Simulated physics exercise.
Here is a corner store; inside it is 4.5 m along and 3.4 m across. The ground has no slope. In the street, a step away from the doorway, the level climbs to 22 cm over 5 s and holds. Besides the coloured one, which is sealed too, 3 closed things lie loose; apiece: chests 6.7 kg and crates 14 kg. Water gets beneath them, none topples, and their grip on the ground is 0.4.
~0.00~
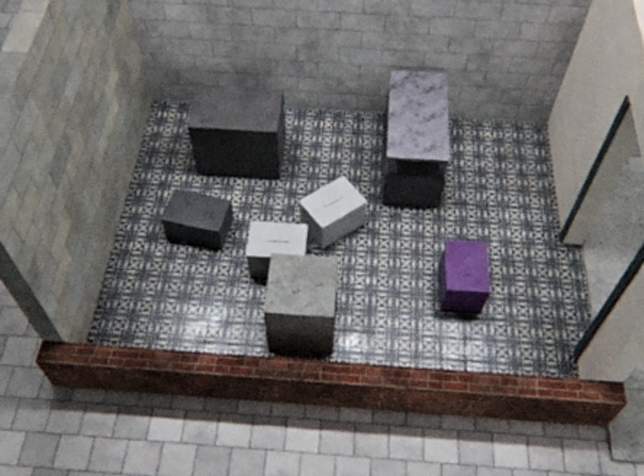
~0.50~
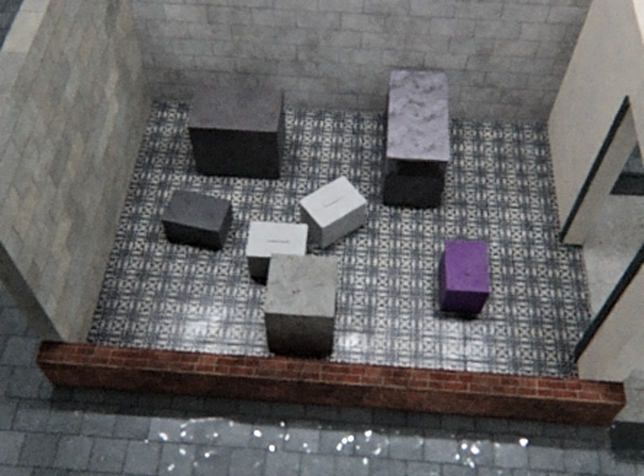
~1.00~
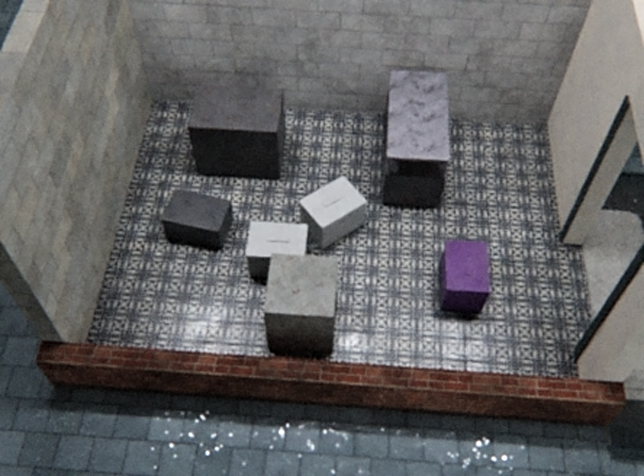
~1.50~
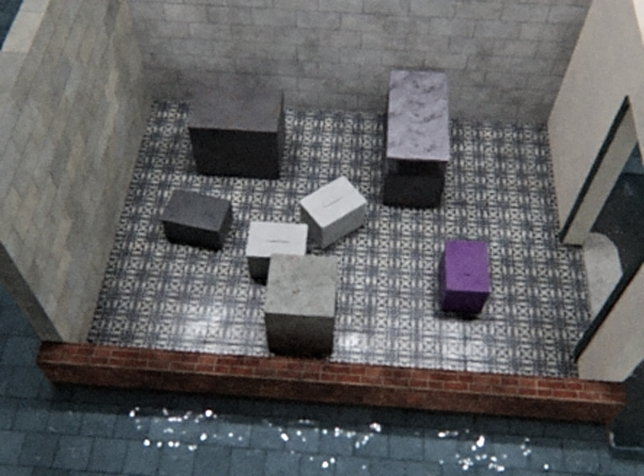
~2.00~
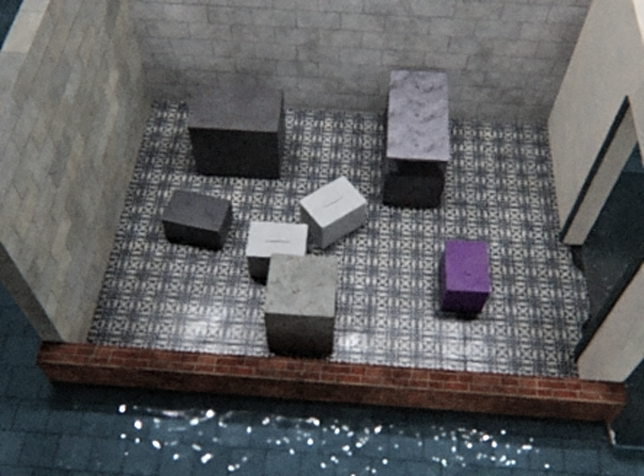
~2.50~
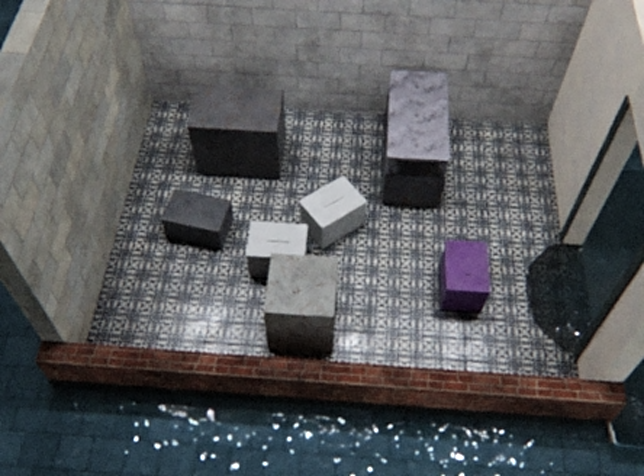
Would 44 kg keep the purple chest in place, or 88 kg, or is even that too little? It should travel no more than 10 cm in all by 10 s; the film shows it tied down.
For it, only the higher weight holds it.
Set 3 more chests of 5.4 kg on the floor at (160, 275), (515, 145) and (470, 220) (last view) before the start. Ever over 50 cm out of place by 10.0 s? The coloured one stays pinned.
In that order: Under, over, past it.
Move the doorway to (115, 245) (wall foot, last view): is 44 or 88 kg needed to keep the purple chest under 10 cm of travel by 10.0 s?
Then the smaller load will do.
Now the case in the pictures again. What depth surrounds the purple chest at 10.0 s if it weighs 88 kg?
About 10 cm.
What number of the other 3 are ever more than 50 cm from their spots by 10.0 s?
1 of them.
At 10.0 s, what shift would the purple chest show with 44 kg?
About 30 cm.
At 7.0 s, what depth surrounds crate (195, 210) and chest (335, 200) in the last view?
Roughly 0 and 3 cm.
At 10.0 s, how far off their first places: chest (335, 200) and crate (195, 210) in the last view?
In turn: 150 cm, 5 cm.
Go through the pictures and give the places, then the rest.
The purple chest at (467, 266), on the bottom; water covers 0.0 m2; 0 of 4 have shifted, in the first frame.
The purple chest at (467, 266), on the bottom; 0.0 m2 under water; 0 of 4 have shifted, in the second frame.
The purple chest at (467, 266) rests on the ground; water covers 0.0 m2; 0 of 4 have shifted, in the third frame.
The purple chest at (467, 266), on the bottom; water covers 0.0 m2; 0 of 4 have shifted, in the fourth frame.
The purple chest at (467, 266), on the bottom; 0.0 m2 under water; 0 of 4 have shifted, in the fifth frame.
The purple chest at (467, 266), on the bottom; 0.3 m2 under water; 0 of 4 have shifted, in the sixth frame.
After 3.5 s the purple chest would be 0 cm from its start with 44 kg and 0 cm from its start with 88 kg; 4 cm of water round it then.
After 4.5 s the purple chest would be 0 cm from its start with 44 kg and 0 cm from its start with 88 kg; 5 cm of water round it then.
After 7.0 s the purple chest would be 2 cm from its start with 44 kg and 0 cm from its start with 88 kg; 7 cm of water round it then.
After 10.0 s the purple chest would be 29 cm from its start with 44 kg and 0 cm from its start with 88 kg; 10 cm of water round it then.
